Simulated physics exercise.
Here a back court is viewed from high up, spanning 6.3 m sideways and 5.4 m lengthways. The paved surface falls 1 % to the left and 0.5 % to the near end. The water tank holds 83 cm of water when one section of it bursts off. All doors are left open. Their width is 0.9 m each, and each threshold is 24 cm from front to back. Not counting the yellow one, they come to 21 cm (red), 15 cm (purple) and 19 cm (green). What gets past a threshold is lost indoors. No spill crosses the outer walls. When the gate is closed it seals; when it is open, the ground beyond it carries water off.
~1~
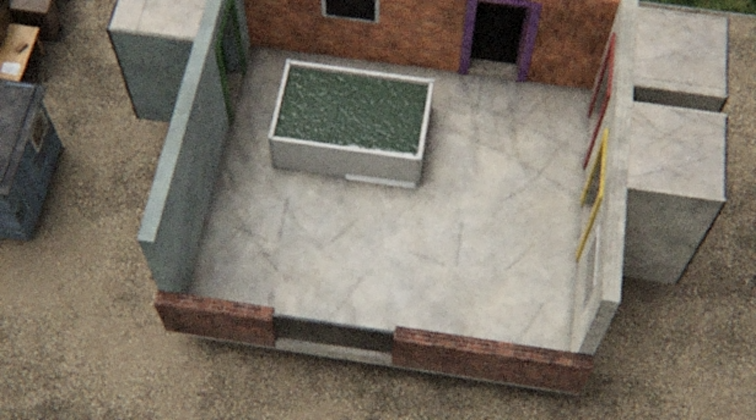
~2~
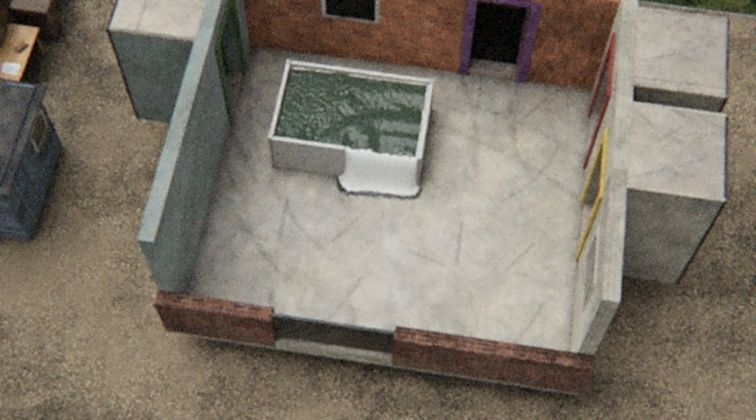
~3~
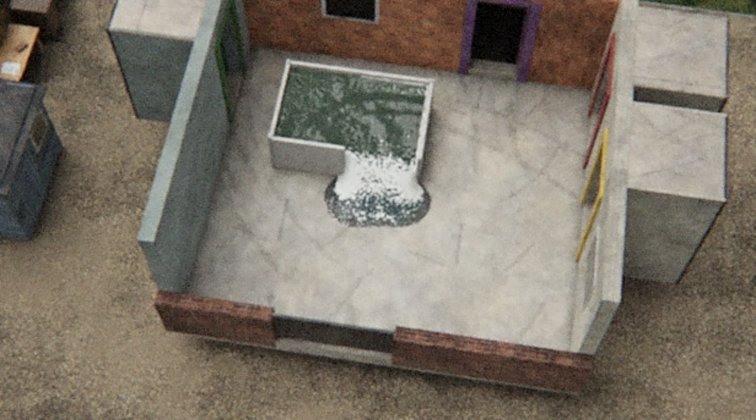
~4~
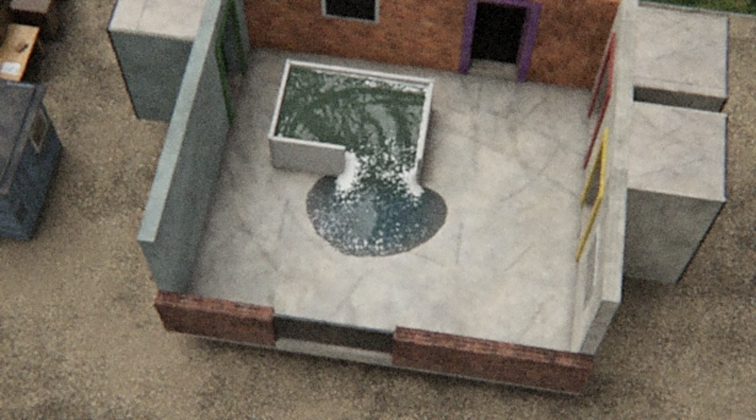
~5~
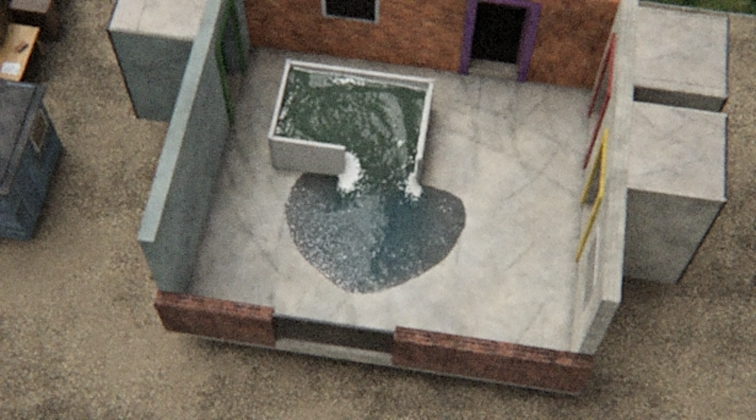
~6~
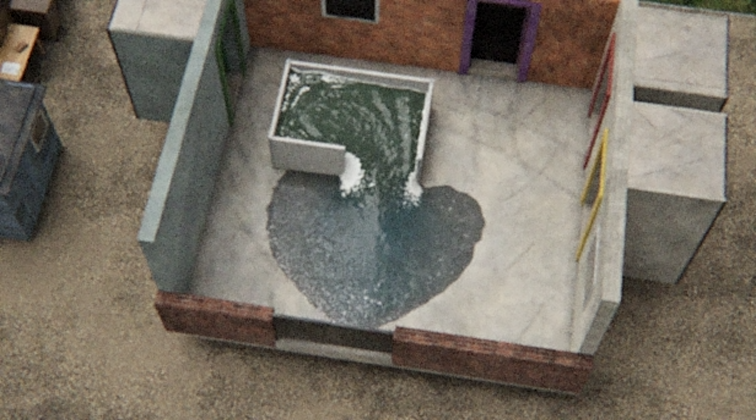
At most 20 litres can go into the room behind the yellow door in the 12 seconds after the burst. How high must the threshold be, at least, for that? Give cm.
About 5 cm.
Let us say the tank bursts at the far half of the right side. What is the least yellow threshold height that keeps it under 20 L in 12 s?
Then roughly 14.0 cm.
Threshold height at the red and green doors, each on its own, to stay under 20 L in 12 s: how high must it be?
You'd want some 6.0 cm at red and some 16 cm at green.
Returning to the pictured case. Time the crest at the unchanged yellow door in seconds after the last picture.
Around 2.6 seconds.
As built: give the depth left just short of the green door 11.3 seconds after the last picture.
About 16.5 centimetres deep.
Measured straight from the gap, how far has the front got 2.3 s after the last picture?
Around 4.4 m out.
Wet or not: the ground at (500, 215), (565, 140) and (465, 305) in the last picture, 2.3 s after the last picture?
1: Unwetted; 2: Unwetted; 3: Awash.
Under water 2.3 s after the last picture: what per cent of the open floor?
55 %.
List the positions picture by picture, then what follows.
The first frame shows the water tank at (352, 111) is whole and still, 83 cm deep; the yellow door at (591, 201) is dry.
In the second frame, water pours out at (381, 169) and has run 0.3 m, to (348, 192); about 11 cm deep outside, 83 cm at the back.
In the third frame, the gap is at (381, 171), the front 0.9 m out at (346, 220); the back of the water tank holds 81 cm.
In the fourth frame, water pours out at (381, 171) and has run 1.4 m, to (344, 249); about 10 cm deep outside, 75 cm at the back.
In the fifth frame, the front is at (348, 286), 2.1 m from the gap at (381, 172); 4.5 m2 of floor is wet, 70 cm left at the back.
In the sixth frame, the front is at a hidden place, 2.7 m from the gap at (381, 172); 6.7 m2 of floor is wet, 70 cm left at the back; the yellow door at (591, 201), 3.5 m from the gap, is still 1.8 m from the nearest water.
Then, 0.7 s after the last picture water covers 40 % of the floor, deepest (43 cm) near (385, 184); it has not reached the yellow door.
Then, 2.3 s after the last picture water covers 55 % of the floor, deepest (35 cm) near (559, 369); 7 cm at the yellow door, 0 litres in over its 15 cm threshold.
Then, 11.3 s after the last picture water covers 95 % of the floor, deepest (18 cm) near (249, 53); 6 cm at the yellow door, 0 litres in over its 15 cm threshold.
At the yellow door as built, the water peaked near 10 cm, 2.5 s after the last picture.
With a threshold of 4 cm, 31 litres would have come in within the 12 s; with 5.5 cm, 14 litres. So under 20 litres takes about 5 cm.
